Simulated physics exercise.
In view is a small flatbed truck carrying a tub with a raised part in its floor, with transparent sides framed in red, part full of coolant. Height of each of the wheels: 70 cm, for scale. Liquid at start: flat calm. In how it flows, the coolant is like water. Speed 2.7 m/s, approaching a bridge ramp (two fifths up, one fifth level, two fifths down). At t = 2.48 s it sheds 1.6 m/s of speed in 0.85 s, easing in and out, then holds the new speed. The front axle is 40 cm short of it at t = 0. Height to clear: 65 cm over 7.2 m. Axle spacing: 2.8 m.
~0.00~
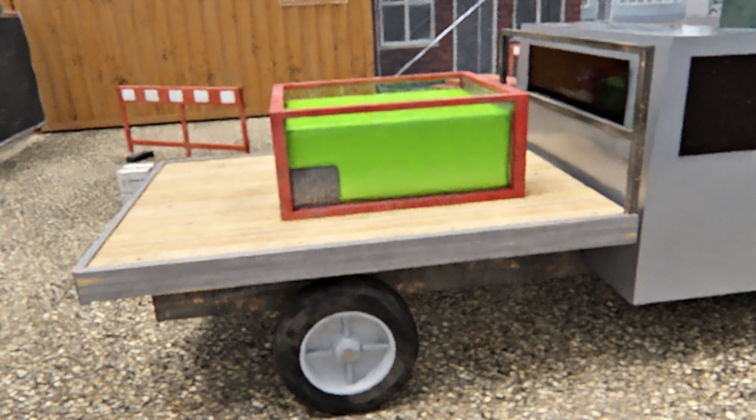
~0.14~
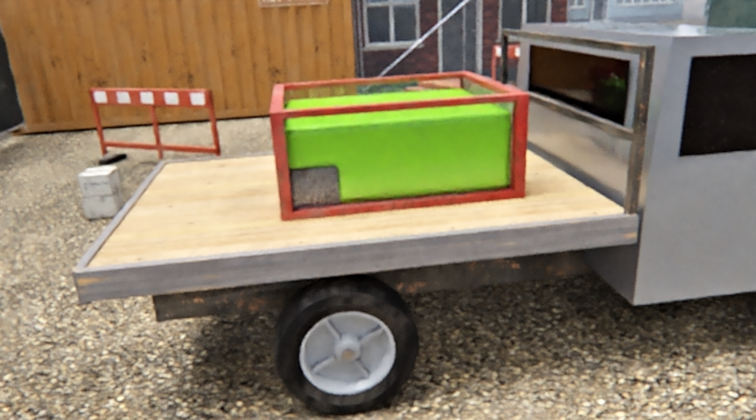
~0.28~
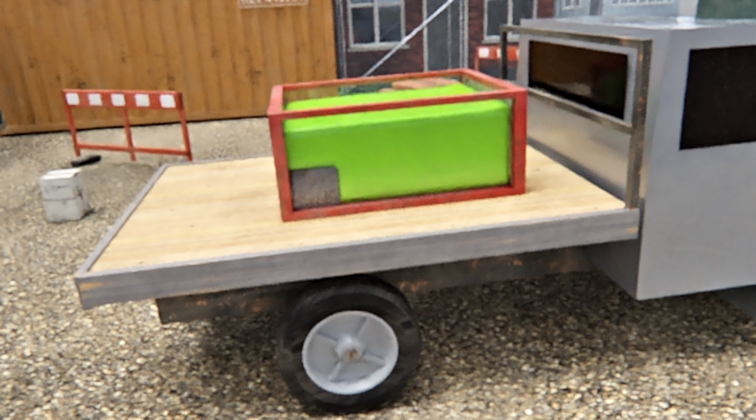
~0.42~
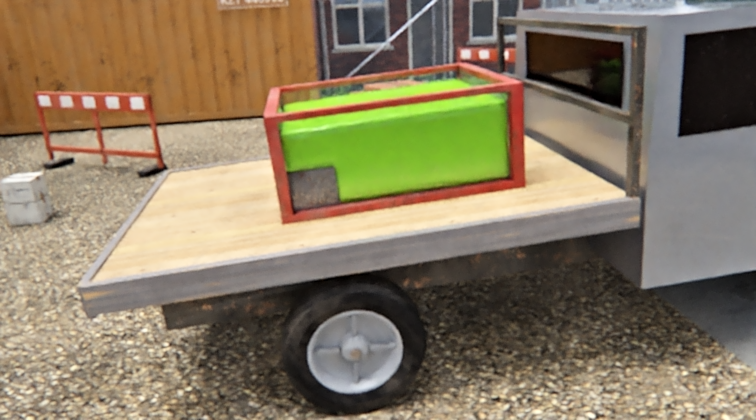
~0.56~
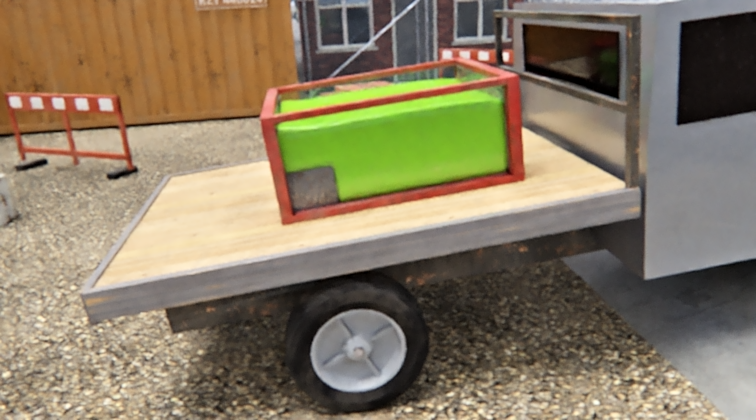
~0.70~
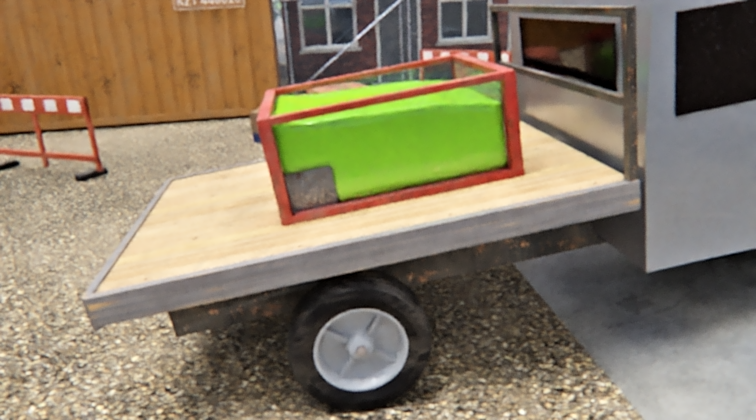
Grey flatbed truck carrying a red-framed clear tub of bright green liquid, moving past barriers and gradually tilting nose up.
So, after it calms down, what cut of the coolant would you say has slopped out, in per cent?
I'd put it at around 25 per cent.
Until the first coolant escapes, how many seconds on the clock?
First escape: Approx. 1.4 s.
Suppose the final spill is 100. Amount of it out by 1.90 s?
About 20 %.
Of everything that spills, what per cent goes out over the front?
About 80 percent.
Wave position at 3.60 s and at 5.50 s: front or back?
Towards the fore, and after that towards the aft.
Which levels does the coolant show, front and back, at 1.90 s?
Front reads 36 centimetres, back reads 44 centimetres.
Then, 1.90 s in, front 37 cm, middle 38 cm, back 45 cm above the lowest part of the floor; the loss stands at 4 per cent, over the back.
Then, 3.60 s in, front 38 cm, middle 30 cm, back 20 cm above the lowest part of the floor; the loss stands at 25 per cent, over the front.
Then, 5.50 s in, front 26 cm, middle 31 cm, back 40 cm above the lowest part of the floor; the loss stands at 25 per cent, over the front.
Then, 7.99 s in, the loss stands at 25 per cent, over the front, 96 of 377 litres.
